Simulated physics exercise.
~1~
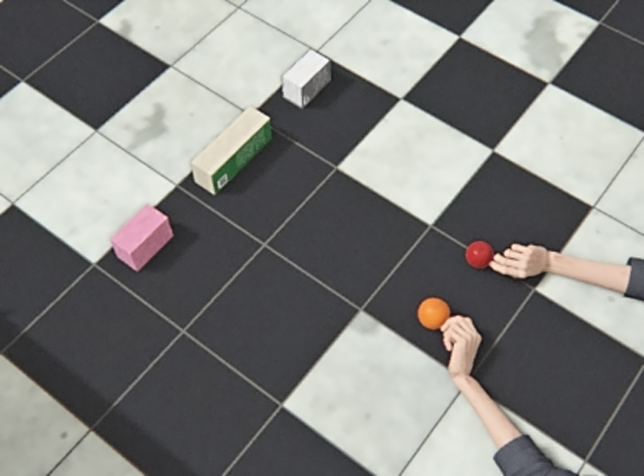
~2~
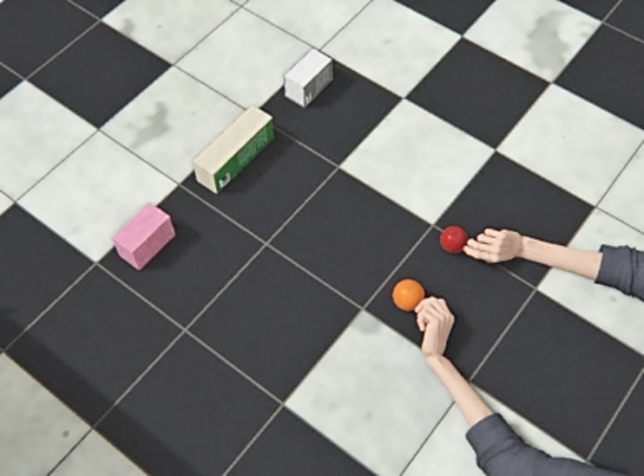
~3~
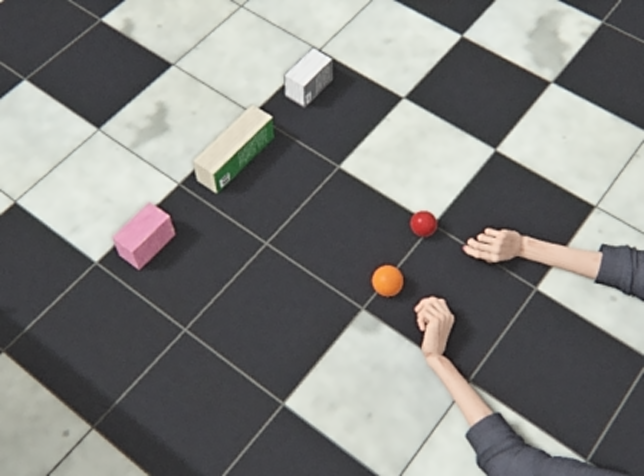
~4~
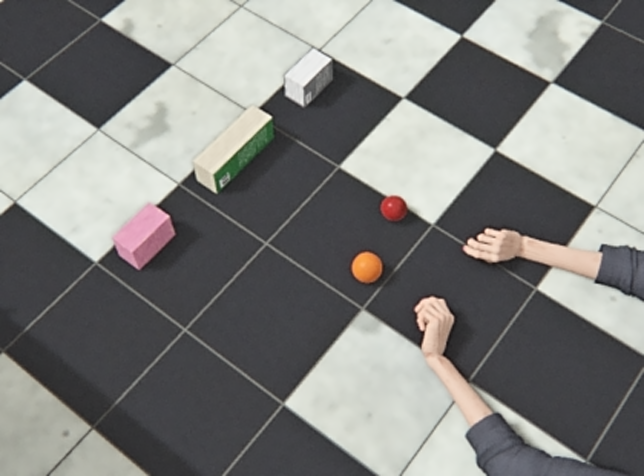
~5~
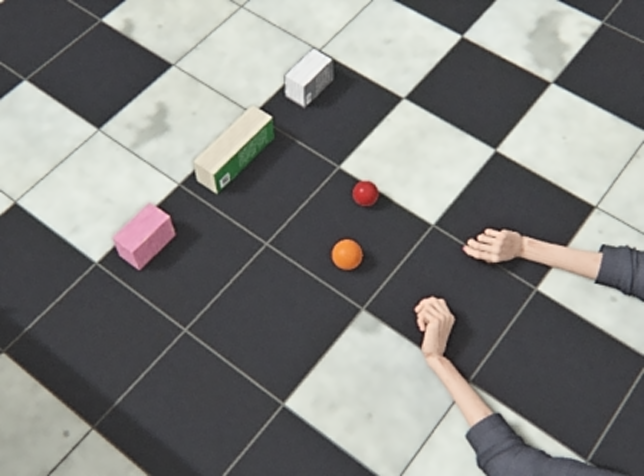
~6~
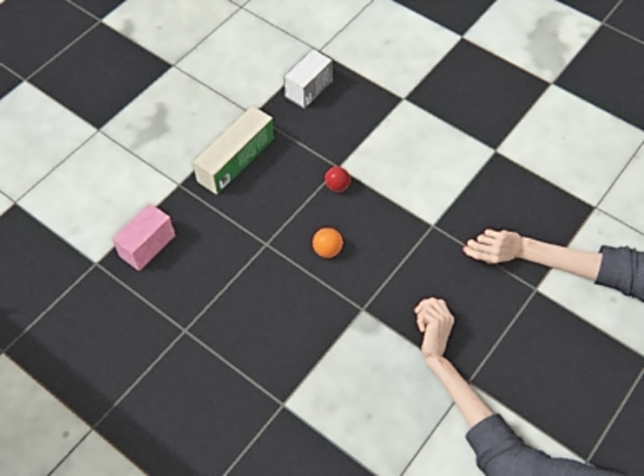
Two hands releasing a red ball and an orange ball, which roll up and left across a checkered floor towards three blocks.
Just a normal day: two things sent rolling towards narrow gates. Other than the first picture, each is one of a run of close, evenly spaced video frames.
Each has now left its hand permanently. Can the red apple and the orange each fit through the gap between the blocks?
Red apple: No; orange: No.
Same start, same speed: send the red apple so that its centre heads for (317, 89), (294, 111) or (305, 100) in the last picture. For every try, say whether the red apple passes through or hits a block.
Taking the targets in order, the red apple is halted by a block, threads the gap and is halted by a block.
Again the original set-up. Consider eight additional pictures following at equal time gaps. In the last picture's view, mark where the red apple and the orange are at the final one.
The red apple at (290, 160), the orange at (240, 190).
Then, 0.24 s later than the last frame, red apple coming back near (281, 152); orange heading on near (254, 194).
Then, 0.86 s later than the last frame, red apple coming back near (292, 179); orange coming back near (251, 192).
When it is over, the red apple bounces off; the orange bounces off, near (261, 199).
